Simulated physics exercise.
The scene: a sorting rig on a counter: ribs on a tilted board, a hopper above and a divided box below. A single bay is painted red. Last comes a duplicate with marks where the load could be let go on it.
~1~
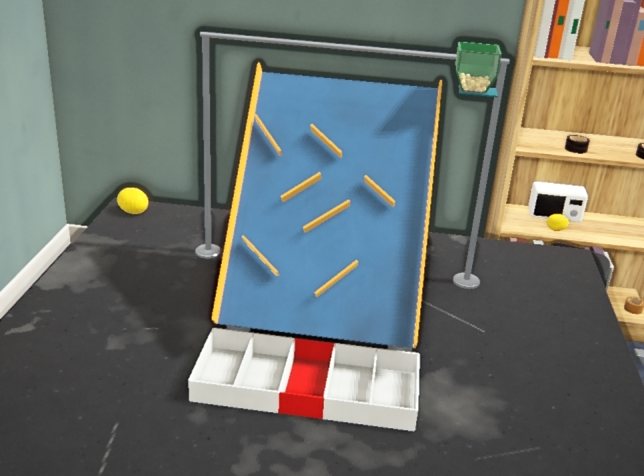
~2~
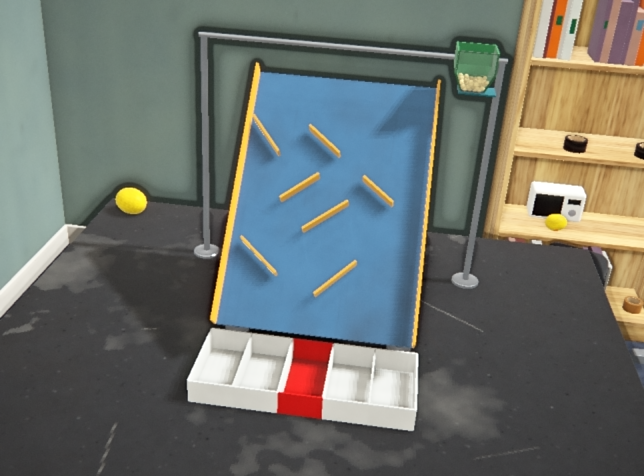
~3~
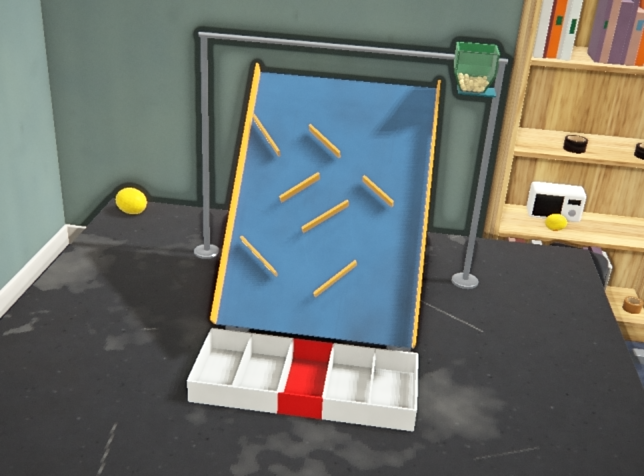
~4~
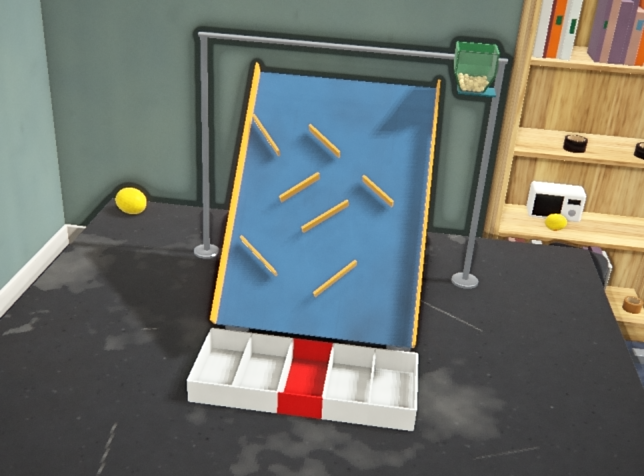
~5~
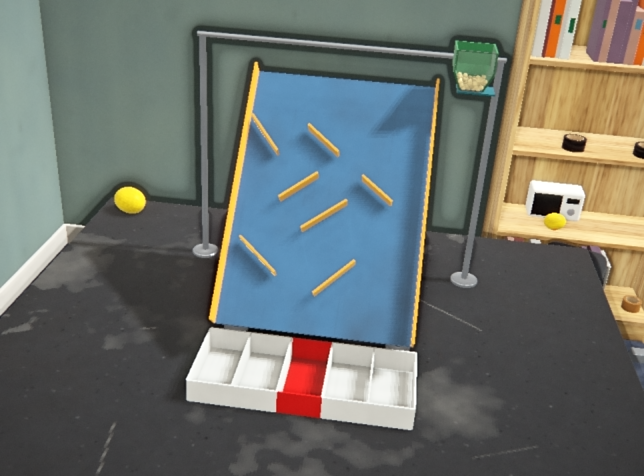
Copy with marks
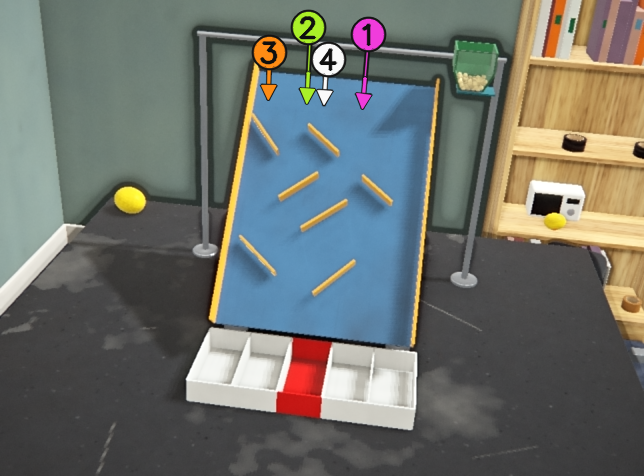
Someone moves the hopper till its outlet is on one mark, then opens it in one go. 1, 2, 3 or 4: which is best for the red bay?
Mark 3 does it best.
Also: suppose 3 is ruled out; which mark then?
2 it is.
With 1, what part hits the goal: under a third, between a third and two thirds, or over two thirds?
It is under a third.
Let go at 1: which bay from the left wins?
It is the fifth one.
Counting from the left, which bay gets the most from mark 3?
The third.
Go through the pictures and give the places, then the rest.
The first frame shows hopper at (474, 85), soya beans, door shut.
The second frame shows ribs (253, 114) to (278, 151), (310, 125) to (339, 152), (280, 197) to (319, 173).
The third frame shows ribs (364, 176) to (393, 202), (302, 228) to (348, 201), (241, 236) to (275, 272).
The fourth frame shows ribs (314, 293) to (356, 261).
The fifth frame shows red bay at (299, 403), number 3 of 5 from the left.
On the marked copy, mark 1 meets the board at (362, 103); mark 2 meets the board at (307, 98); mark 3 meets the board at (268, 94); mark 4 meets the board at (324, 99).
For mark 1, about a quarter in the red bay, about two thirds in other bays, a small part outside the box.
For mark 2, about half in the red bay, about half in other bays, a stray few outside the box.
For mark 3, about two thirds in the red bay, about a quarter in other bays, a small part held on the board.
For mark 4, about a quarter in the red bay, most in other bays, a stray few outside the box.
